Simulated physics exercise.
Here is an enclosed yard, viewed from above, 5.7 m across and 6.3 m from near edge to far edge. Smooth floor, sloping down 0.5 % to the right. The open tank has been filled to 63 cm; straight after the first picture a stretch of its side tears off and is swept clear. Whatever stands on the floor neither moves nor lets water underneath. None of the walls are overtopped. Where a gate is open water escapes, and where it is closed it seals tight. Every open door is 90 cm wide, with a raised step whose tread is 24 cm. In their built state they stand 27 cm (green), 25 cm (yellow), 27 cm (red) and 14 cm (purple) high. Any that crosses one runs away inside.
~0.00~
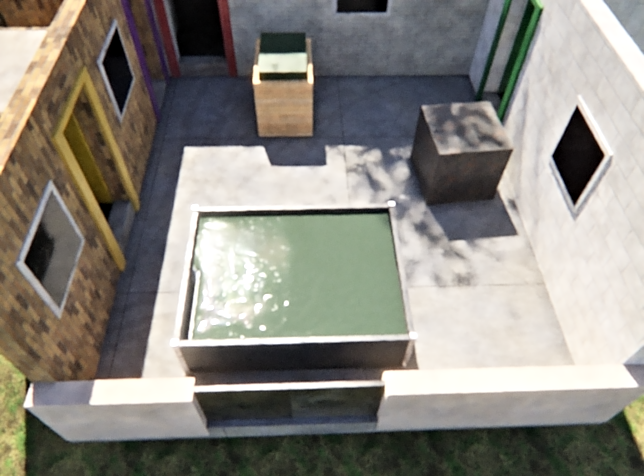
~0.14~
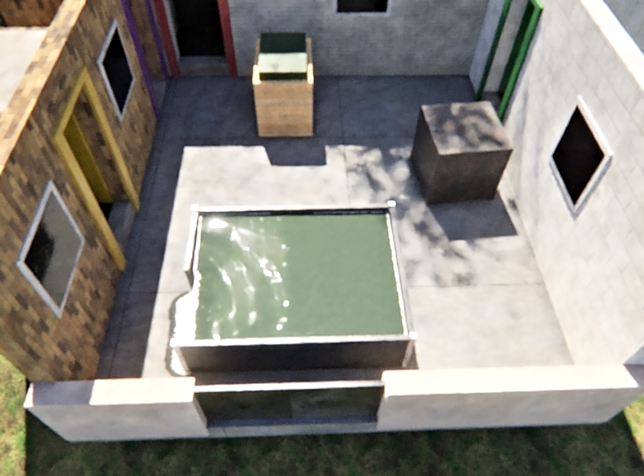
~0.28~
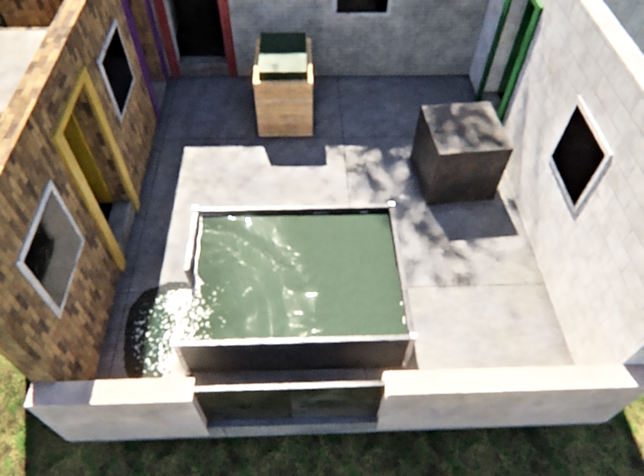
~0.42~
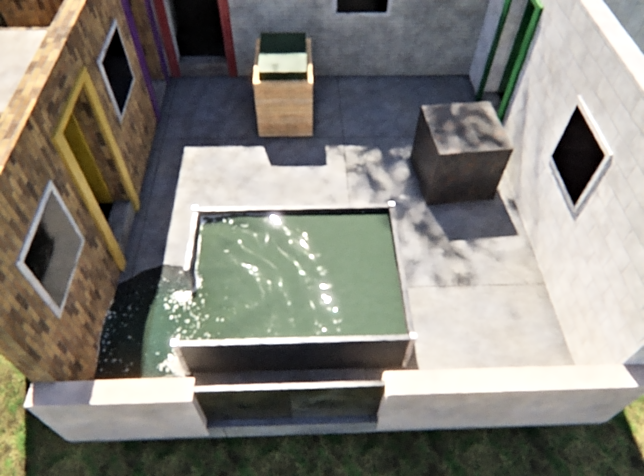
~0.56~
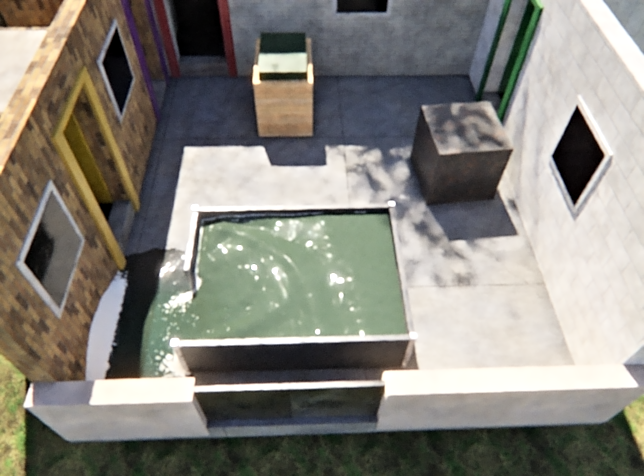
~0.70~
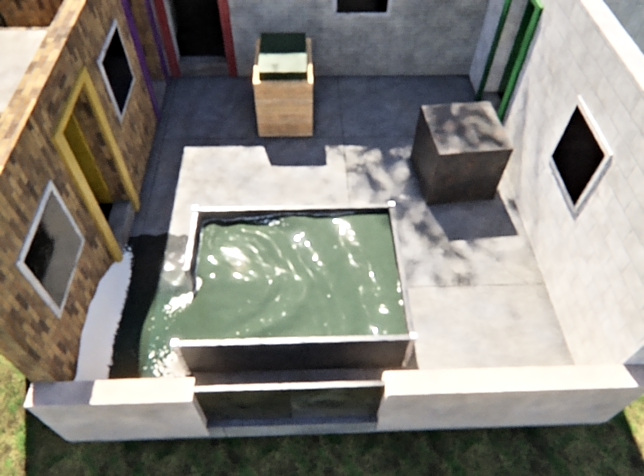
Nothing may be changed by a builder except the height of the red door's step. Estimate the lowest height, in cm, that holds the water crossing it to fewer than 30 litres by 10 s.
My estimate is 15 cm.
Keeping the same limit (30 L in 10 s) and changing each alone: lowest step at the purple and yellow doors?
You'd want some 12.5 cm at purple and some 8.0 cm at yellow.
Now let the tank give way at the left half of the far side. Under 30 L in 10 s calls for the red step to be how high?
If so: Around 30 cm.
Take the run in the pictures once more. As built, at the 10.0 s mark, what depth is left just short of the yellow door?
About 6.0 centimetres.
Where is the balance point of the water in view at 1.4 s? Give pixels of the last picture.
It lies near (254, 310) in the last picture.
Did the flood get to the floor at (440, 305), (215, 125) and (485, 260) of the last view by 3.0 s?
One by one: Clear, drenched, clear.
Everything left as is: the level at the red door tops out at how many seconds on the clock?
Around 3.2 seconds.
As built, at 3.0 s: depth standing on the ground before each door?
Depths in cm: Green 0, yellow 14, red 15, purple 4.
After 1.4 s water covers 15 % of the floor, deepest (55 cm) near (92, 394); it has not reached the red door.
After 3.0 s water covers 50 % of the floor, deepest (36 cm) near (88, 410); 15 cm at the red door, 0 litres in over its 27 cm step.
After 10.0 s water covers 95 % of the floor, deepest (14 cm) near (168, 179); 11 cm at the red door, 0 litres in over its 27 cm step.
At the red door as built, the water arrived by 2.8 s and peaked near 24 cm at 3.2 s.
With a step of 12.5 cm, 63 litres would have come in within the 10 s; with 17 cm, 13 litres. So under 30 litres takes about 15 cm.
